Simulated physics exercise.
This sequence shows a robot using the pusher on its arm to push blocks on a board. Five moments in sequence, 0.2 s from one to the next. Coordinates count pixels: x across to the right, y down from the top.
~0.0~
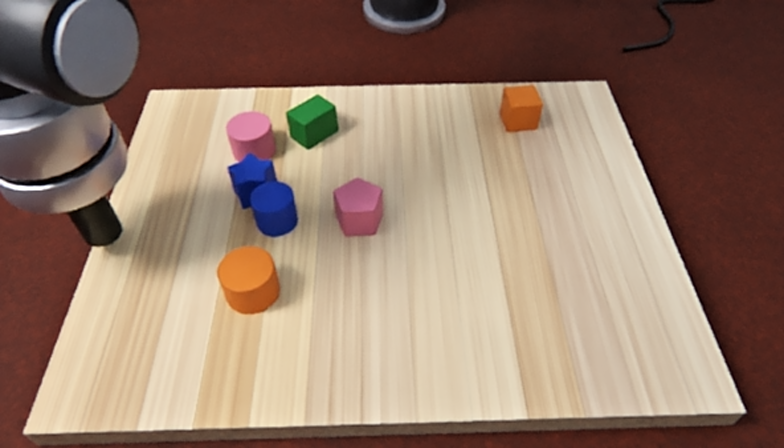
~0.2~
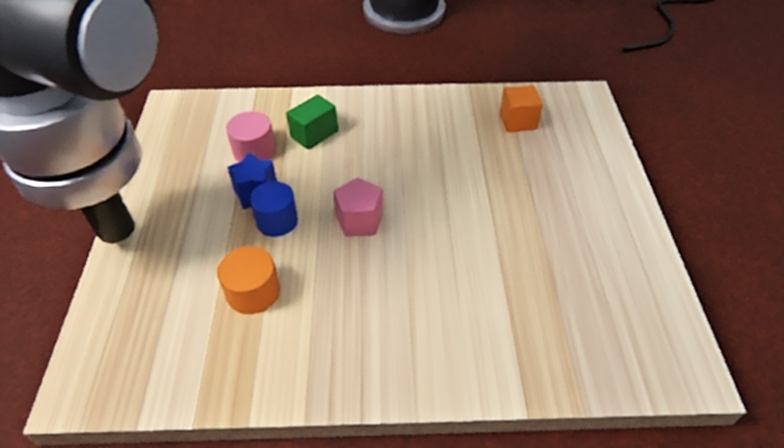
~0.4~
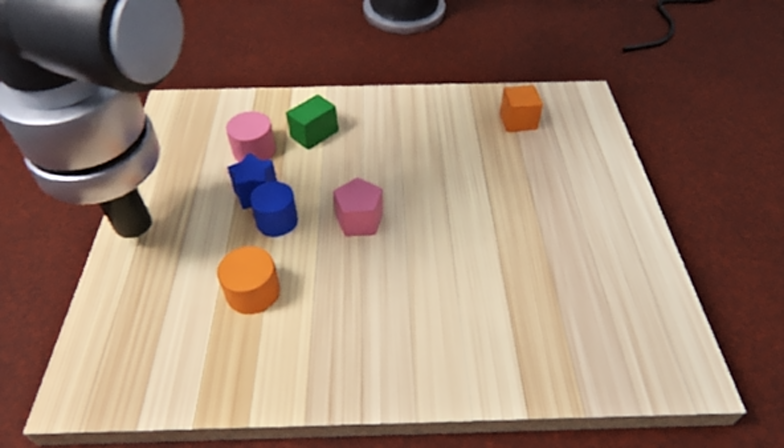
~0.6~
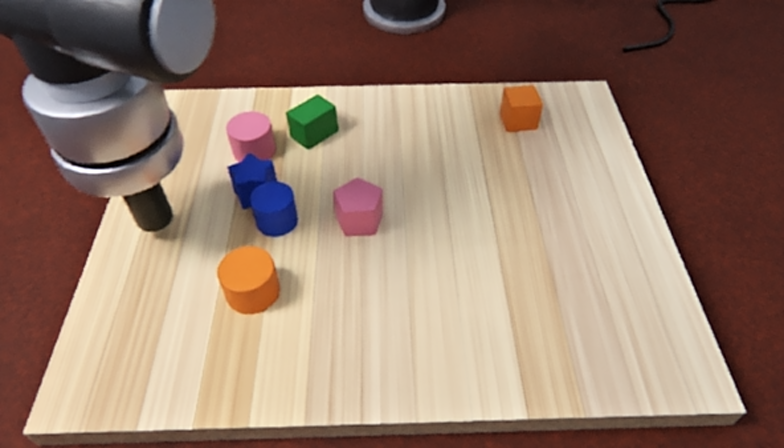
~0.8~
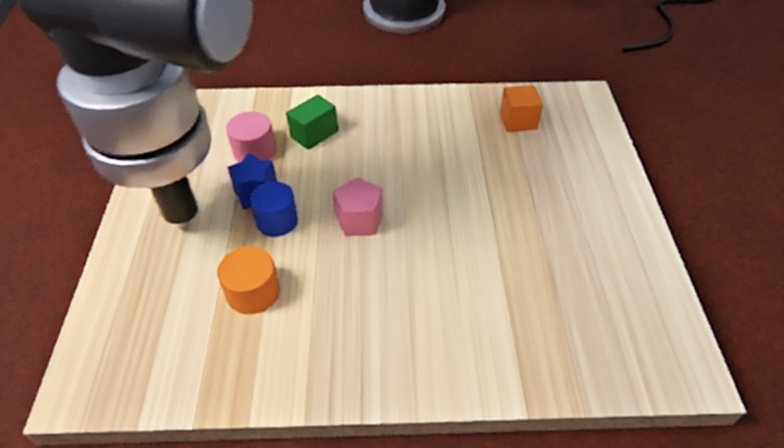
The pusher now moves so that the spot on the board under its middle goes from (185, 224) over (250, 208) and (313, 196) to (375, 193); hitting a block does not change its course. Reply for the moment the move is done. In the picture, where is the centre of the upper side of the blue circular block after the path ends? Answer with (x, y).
Its top centre lands on (308, 200).
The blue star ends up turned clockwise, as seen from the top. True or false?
The claim does not hold.
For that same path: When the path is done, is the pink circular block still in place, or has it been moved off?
The pink circular block will stay where it is.
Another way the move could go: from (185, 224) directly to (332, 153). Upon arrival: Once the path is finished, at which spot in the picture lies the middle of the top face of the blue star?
When the path ends, it will be at (359, 118).
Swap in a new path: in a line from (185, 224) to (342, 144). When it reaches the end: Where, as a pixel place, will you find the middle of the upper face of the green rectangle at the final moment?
Its top centre lands on (322, 97).
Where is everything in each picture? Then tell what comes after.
In the first frame, pusher tip at (104, 234); block tops, pink circular block at (248, 125); blue star at (250, 169); blue circular block at (272, 196); pink five-sided block at (358, 195).
In the second frame, pusher at (117, 231); blocks unchanged.
In the third frame, pusher at (134, 226); blocks unchanged.
In the fourth frame, pusher at (155, 220); blocks unchanged.
In the fifth frame, pusher at (181, 212); pink circular block at (248, 125); blue star at (250, 169); blue circular block at (272, 196); pink five-sided block at (358, 195).
On the path given first. One third of the way, pusher at (247, 196); blue star at (264, 160), turned 35° anticlockwise; blue circular block at (276, 197).
Two thirds of the way, pusher at (313, 185); blue star at (282, 150), turned 85° anticlockwise; blue circular block at (308, 200).
At the end, pusher at (374, 181); pink circular block in place; blue star at (282, 150), turned 85° anticlockwise; blue circular block at (308, 200); pink five-sided block at (366, 197), turned 30° clockwise.
